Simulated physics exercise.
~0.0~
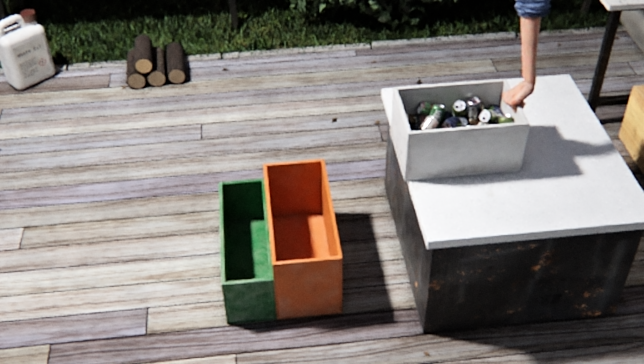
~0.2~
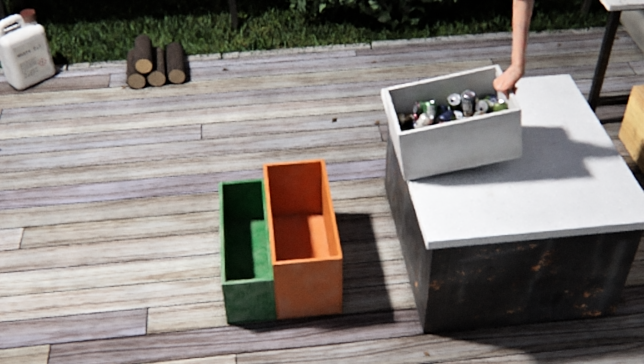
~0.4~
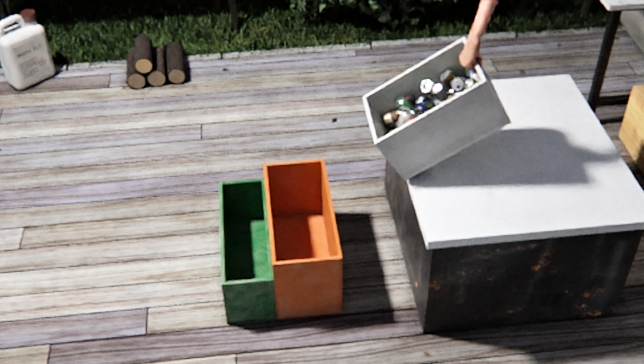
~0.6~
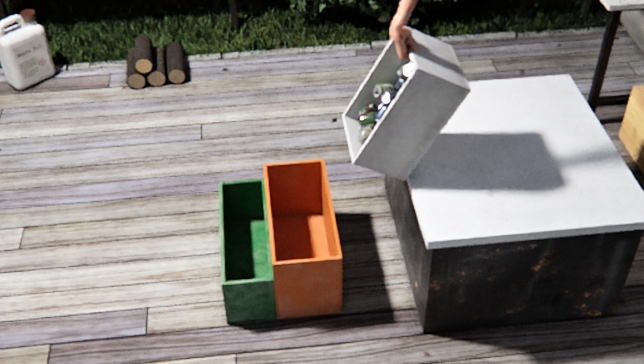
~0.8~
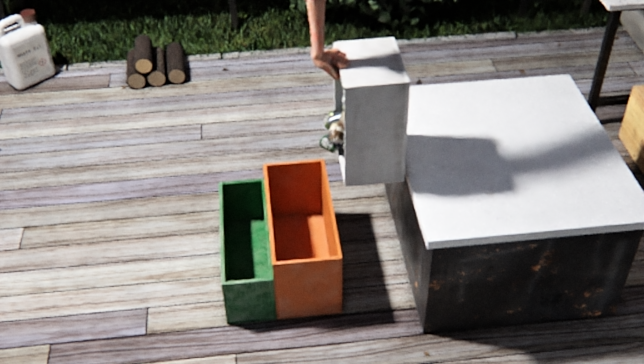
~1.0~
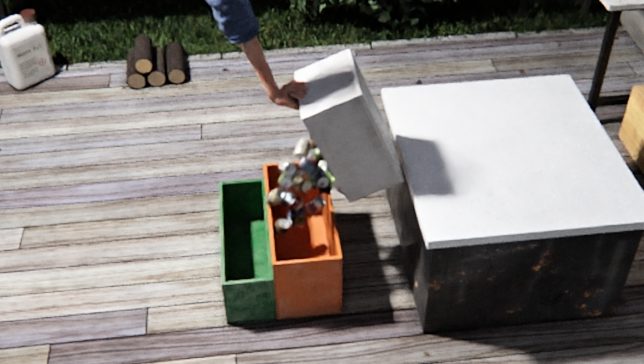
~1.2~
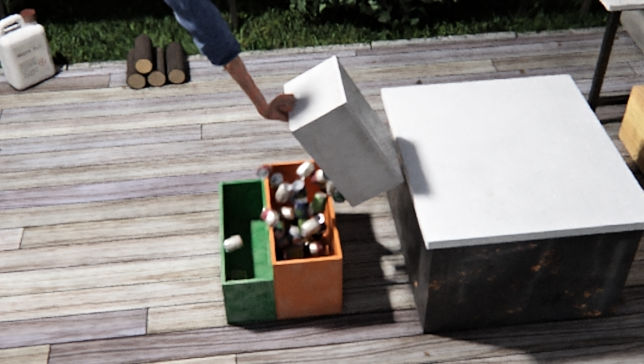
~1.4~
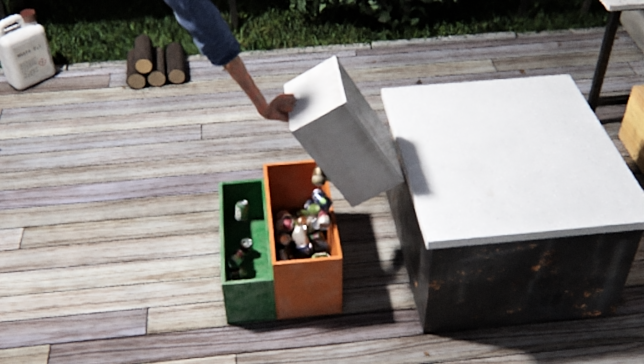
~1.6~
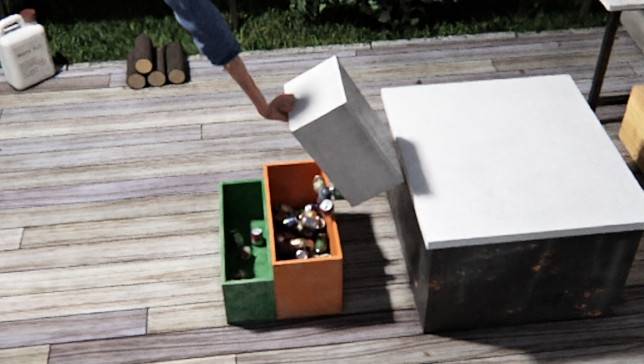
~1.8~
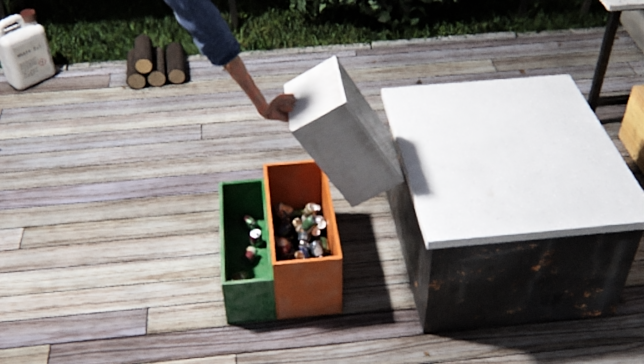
A bare hand, its arm later showing a blue sleeve, grips a white tote full of small cans on a pale-topped bench at the right of a sunlit wooden deck, seen from above. An orange trough and a green tub stand empty side by side to the left. The hand lifts and tilts the tote leftward over the bench's edge until it tips past upright. The cans spill in a cluster, mostly into the orange trough, while a few drop into the green tub. The tote rests steeply tipped, with a heap in the orange trough and a few cans in the green tub.
